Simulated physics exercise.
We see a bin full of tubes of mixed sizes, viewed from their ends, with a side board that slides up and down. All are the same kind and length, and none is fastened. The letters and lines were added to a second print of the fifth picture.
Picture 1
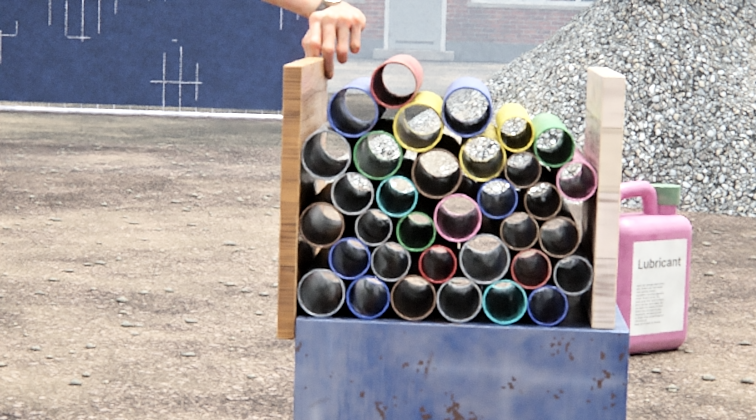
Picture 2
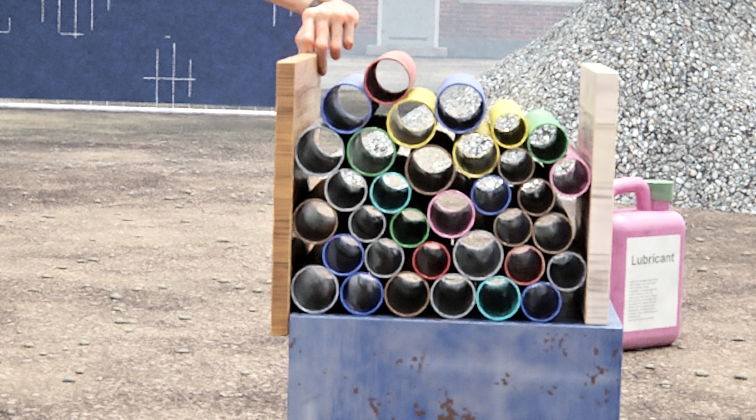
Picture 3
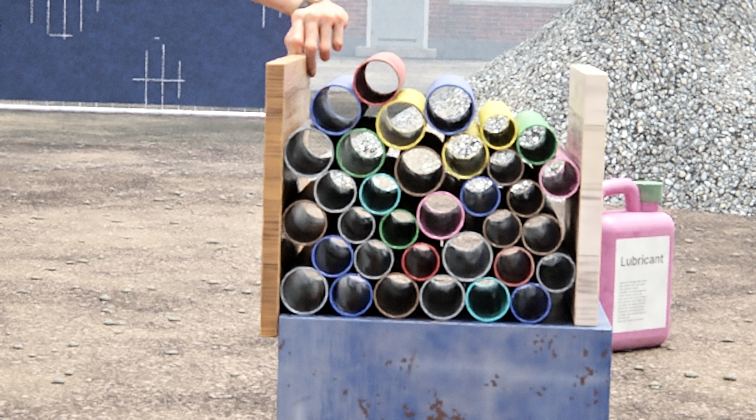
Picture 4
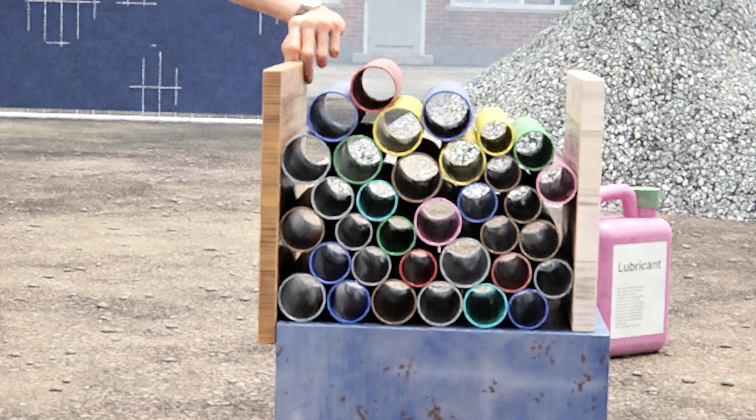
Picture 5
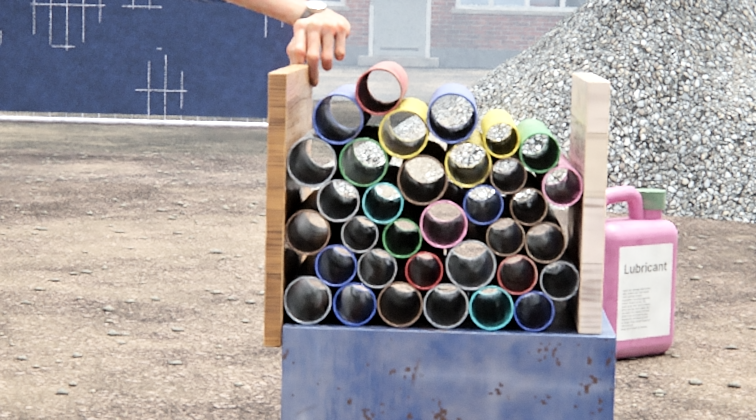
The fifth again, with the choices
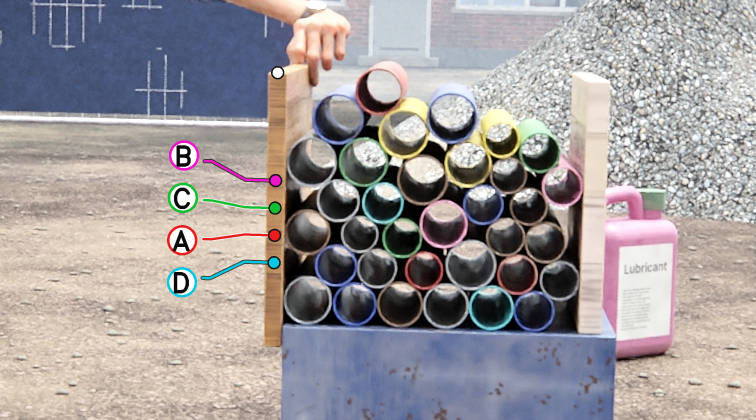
The clip opens on colourful, mixed-size tubes stacked end-on between two upright boards above a scuffed blue base, with a hand at the top of the left board. The view drifts slightly left, then slightly back right, while the hand stays there and the tubes and boards show no clear movement.
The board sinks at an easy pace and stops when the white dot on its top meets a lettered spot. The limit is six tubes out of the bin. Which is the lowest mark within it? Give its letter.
No lower than D.
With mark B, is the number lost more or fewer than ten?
At B, fewer than ten.
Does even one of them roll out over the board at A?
Yes.
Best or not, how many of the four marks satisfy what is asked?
Four of the four.
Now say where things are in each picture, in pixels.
In the first frame, a grey tube (322, 293); a blue tube (548, 306); a red tube (531, 269).
In the second frame, a red tube (525, 265); a brown tube (553, 233).
In the third frame, a grey tube (309, 153); a yellow tube (465, 155).
In the fourth frame, a blue tube (333, 116); side board (284, 192).
In the fifth frame, a grey tube (308, 301); a blue tube (534, 311); a red tube (517, 275).
On the copy, A at (275, 235); B at (276, 181); C at (275, 208); D at (274, 262); the white dot at (278, 73).
On D. First, top of the board (286, 153).
Then, top of the board (284, 245).
Finally, top of the board (284, 262), three out over the board.
By contrast, A three out over the board; B none out over the board; C none out over the board.
